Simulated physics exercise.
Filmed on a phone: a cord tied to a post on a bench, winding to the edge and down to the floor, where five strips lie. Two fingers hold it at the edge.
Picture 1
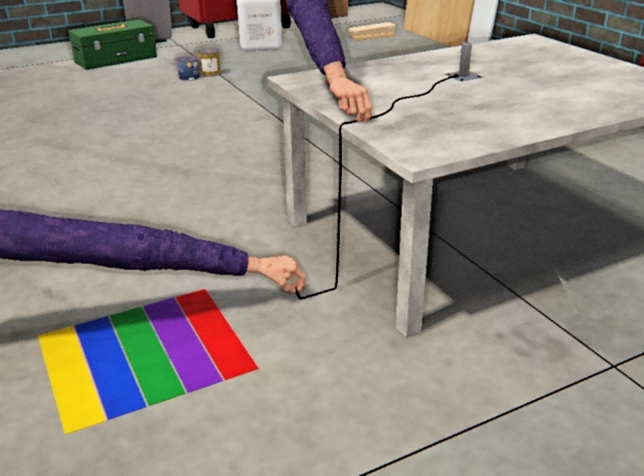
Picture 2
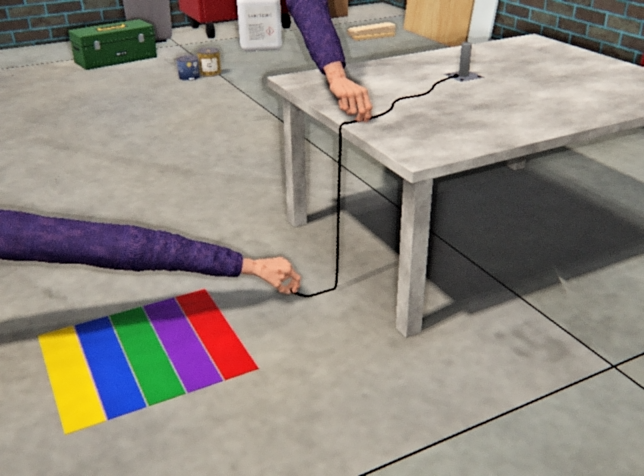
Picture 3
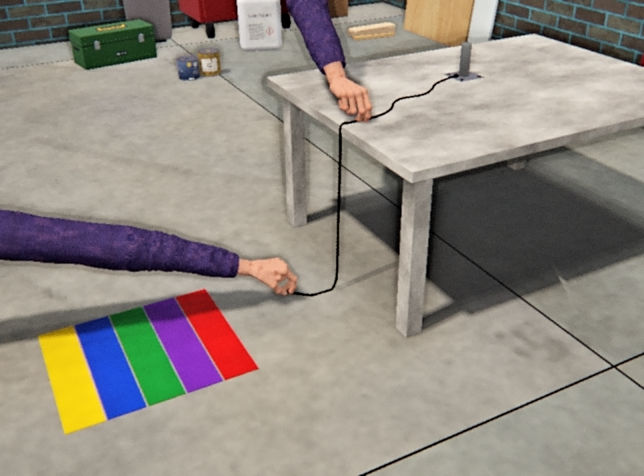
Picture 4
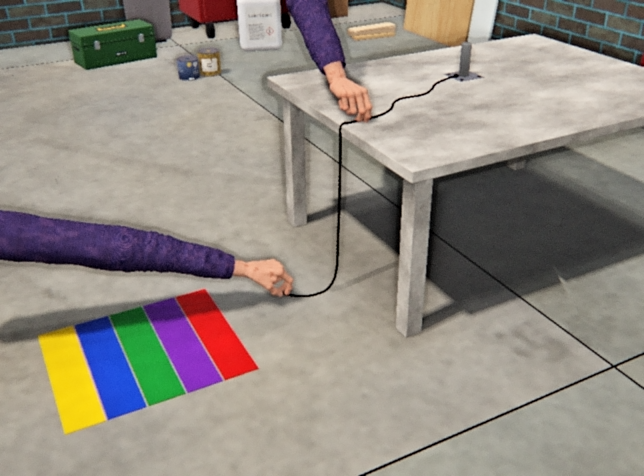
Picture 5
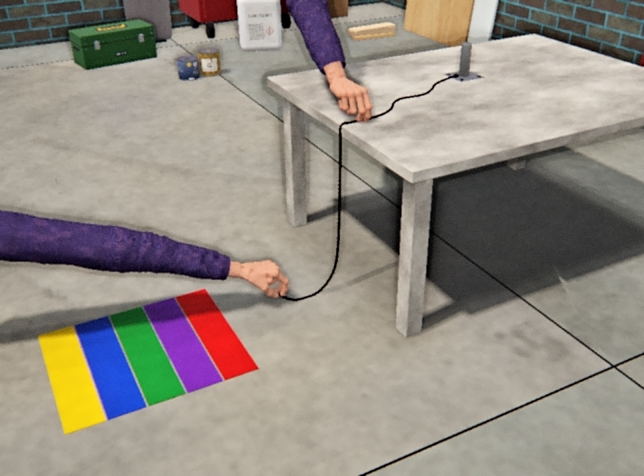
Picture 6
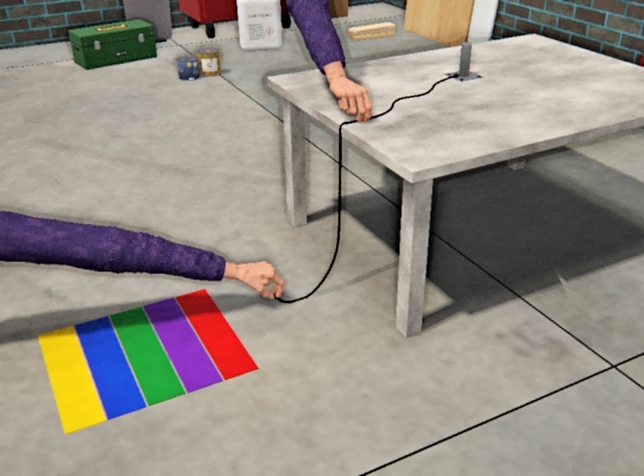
A hand low on the left draws the end of a black cord slightly left, toward five coloured strips on the floor, and the hanging section bends into a smoother curve while another hand stays at the table's edge.
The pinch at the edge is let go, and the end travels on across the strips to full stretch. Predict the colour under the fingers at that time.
The purple one.
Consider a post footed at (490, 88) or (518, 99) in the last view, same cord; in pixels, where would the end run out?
Approximate pixels: (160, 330); (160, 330).
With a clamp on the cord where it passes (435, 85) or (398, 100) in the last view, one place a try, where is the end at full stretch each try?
(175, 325), (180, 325).
Soon after, end near (242, 305); short of the strips.
Then, end near (200, 318); over red.
At full stretch, end near (174, 326); over purple. The purple one.
